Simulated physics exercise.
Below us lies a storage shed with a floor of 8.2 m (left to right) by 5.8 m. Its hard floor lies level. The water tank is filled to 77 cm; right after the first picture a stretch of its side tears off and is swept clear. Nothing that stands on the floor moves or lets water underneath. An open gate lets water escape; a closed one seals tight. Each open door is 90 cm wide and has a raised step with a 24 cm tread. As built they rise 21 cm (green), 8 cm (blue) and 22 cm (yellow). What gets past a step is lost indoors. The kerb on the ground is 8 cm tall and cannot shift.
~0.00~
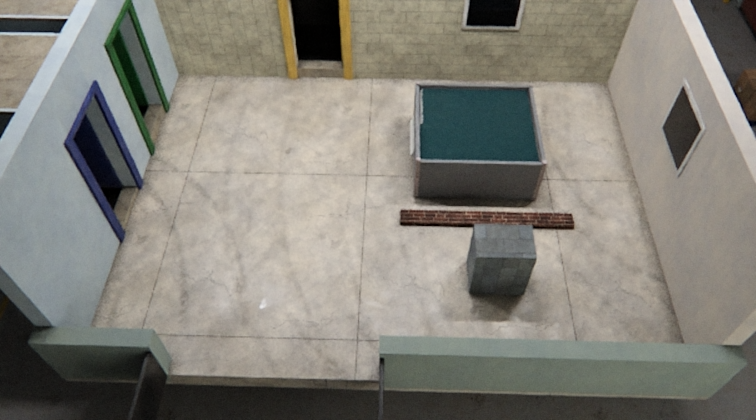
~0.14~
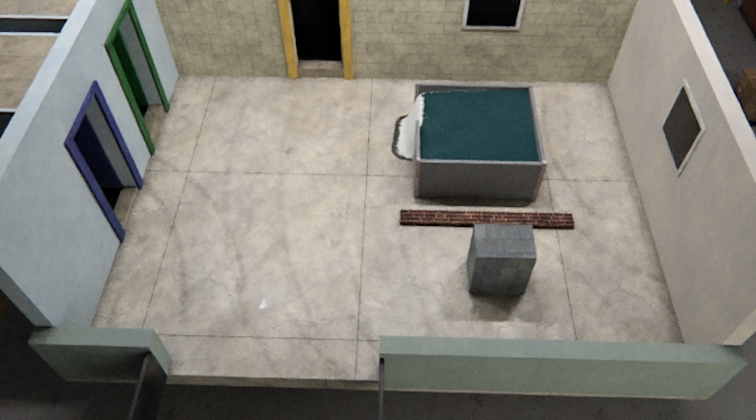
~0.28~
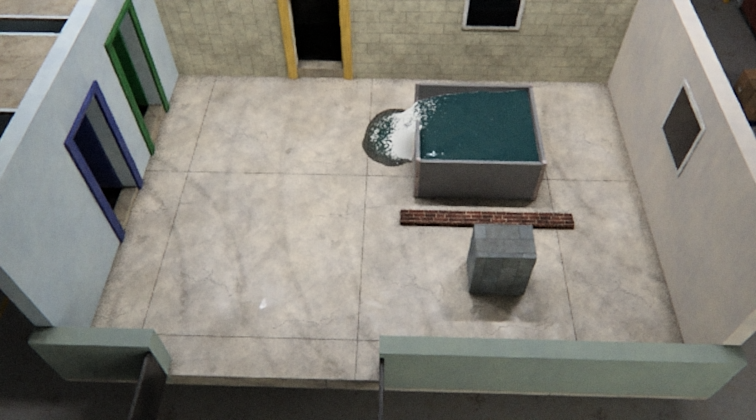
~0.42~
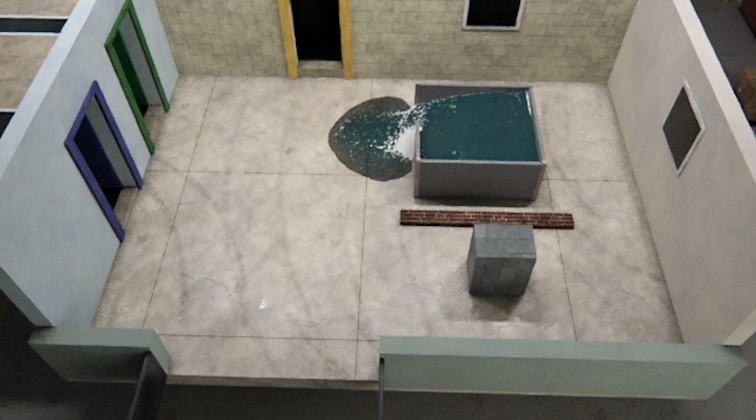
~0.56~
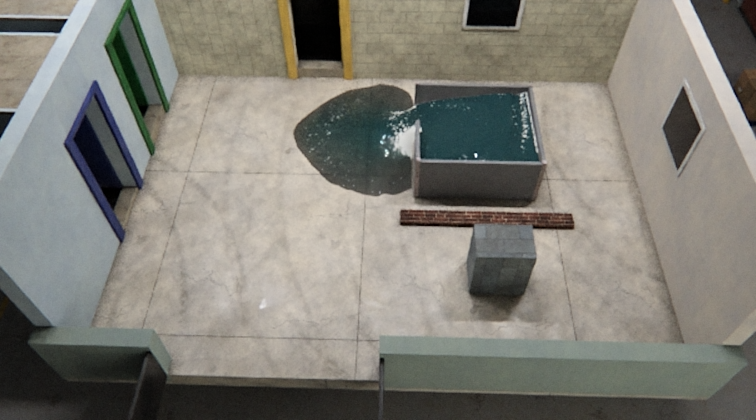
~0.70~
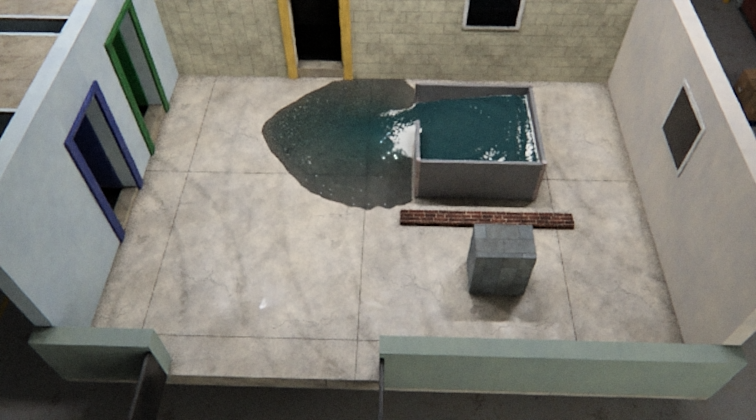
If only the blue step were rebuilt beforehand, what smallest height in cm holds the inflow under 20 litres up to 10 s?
Some 11 cm above the ground.
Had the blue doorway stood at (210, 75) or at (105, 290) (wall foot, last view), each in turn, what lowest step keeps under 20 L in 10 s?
About 23 and 11.0 cm.
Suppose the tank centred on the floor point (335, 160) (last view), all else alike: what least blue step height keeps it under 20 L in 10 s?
About 11.0 cm.
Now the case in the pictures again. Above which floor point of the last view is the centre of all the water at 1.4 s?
At about (411, 145).
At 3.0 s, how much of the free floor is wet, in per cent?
About 40 per cent.
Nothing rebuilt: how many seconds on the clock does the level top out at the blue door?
At about 2.6 s.
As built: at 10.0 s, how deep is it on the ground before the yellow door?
Some 6.5 cm.
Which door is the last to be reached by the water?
The blue one.
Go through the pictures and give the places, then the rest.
In the first picture, still water, 77 cm deep, in the water tank at (477, 125); the blue door at (109, 169) is dry.
In the second picture, the front is at (396, 151), 0.4 m from the gap at (418, 125); 0.2 m2 of floor is wet, 77 cm left at the back.
In the third picture, the gap is at (418, 128), the front 0.8 m out at (369, 148); the back of the water tank holds 77 cm.
In the fourth picture, the front is at (334, 145), 1.4 m from the gap at (417, 129); 2.0 m2 of floor is wet, 76 cm left at the back.
In the fifth picture, the front is at (301, 139), 2.0 m from the gap at (417, 129); 3.7 m2 of floor is wet, 68 cm left at the back.
In the sixth picture, water pours out at (417, 128) and has run 2.6 m, to (268, 131); about 4 cm deep outside, 65 cm at the back; the blue door at (109, 169), 4.9 m from the gap, is still 2.6 m from the nearest water.
After 1.4 s water covers 30 % of the floor, deepest (37 cm) near (403, 134); it has not reached the blue door.
After 3.0 s water covers 40 % of the floor, deepest (32 cm) near (177, 82); 14 cm at the blue door, 22 litres in over its 8 cm step.
After 10.0 s water covers 75 % of the floor, deepest (10 cm) near (82, 355); 5 cm at the blue door, 44 litres in over its 8 cm step.
At the blue door as built, the water arrived by 1.9 s and peaked near 17 cm at 2.6 s.
With a step of 10 cm, 27 litres would have come in within the 10 s; with 13.5 cm, 8 litres. So under 20 litres takes about 11 cm.
